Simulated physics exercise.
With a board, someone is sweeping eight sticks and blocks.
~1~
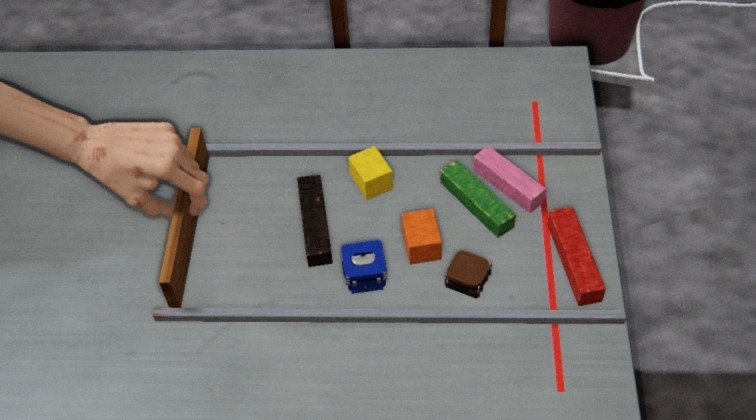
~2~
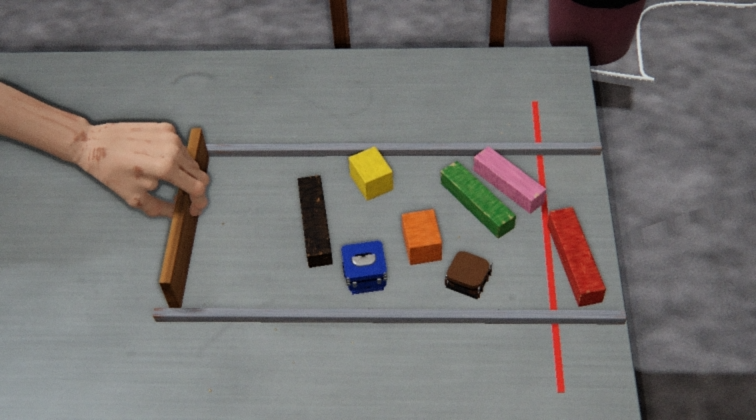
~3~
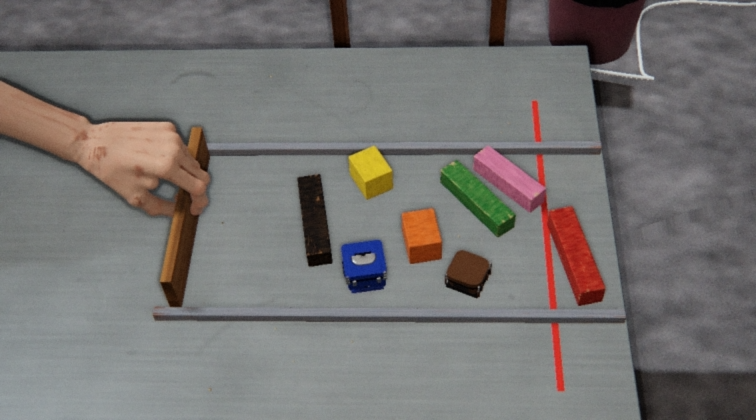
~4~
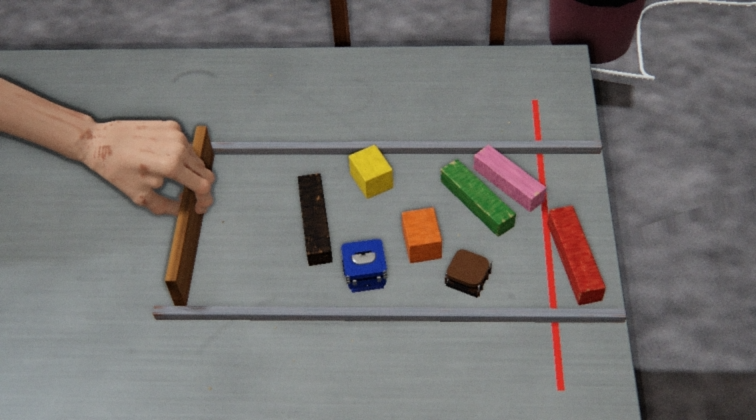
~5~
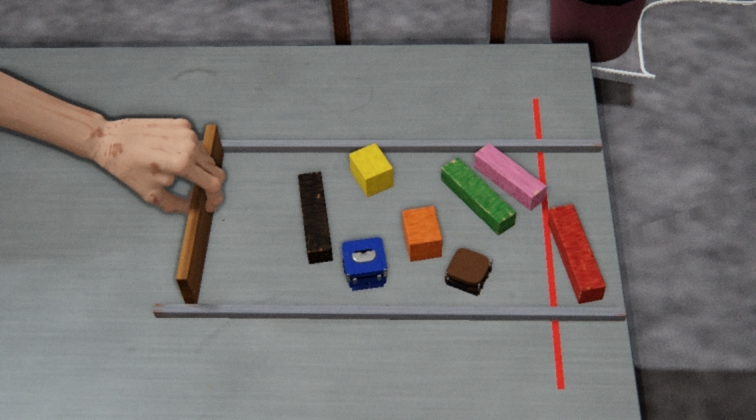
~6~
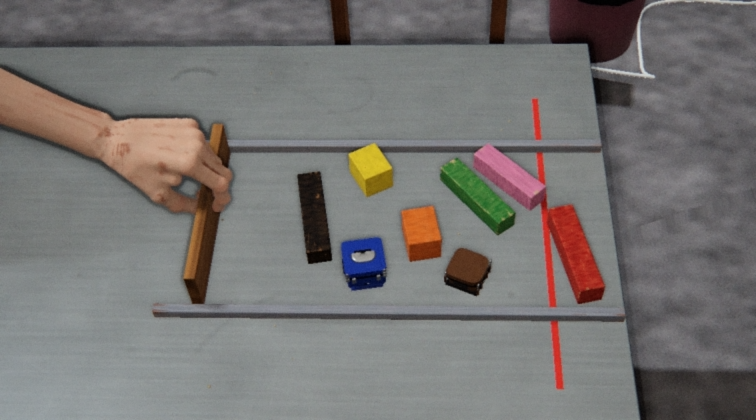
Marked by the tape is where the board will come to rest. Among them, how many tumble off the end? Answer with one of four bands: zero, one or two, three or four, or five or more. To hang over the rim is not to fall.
One or two.
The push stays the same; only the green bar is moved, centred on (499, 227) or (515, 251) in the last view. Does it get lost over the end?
Well, in the first try it is not lost, and in the second it leaves the top.
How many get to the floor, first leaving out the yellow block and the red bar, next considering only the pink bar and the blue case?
First 0, then 1.
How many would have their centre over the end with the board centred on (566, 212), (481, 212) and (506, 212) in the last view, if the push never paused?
Respectively 4, 0 and 0.
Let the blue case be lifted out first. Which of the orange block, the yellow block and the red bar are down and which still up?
Orange block: Is still there; yellow block: Is still there; red bar: Is gone.
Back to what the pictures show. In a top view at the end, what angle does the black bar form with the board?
Near 0 degrees.
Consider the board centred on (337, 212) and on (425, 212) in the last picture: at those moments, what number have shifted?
I count 3 first and 7 after.
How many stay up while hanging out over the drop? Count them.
The number is 2.
A little later, none off yet; red bar at rest near (575, 253); pink bar at rest near (509, 177); green bar at rest near (477, 196).
Next, none off yet; red bar at rest near (575, 253); pink bar shifted a little near (525, 176); green bar shifted a little near (504, 198).
When it is over, the number that fall off is one or two; down, pink bar and red bar.
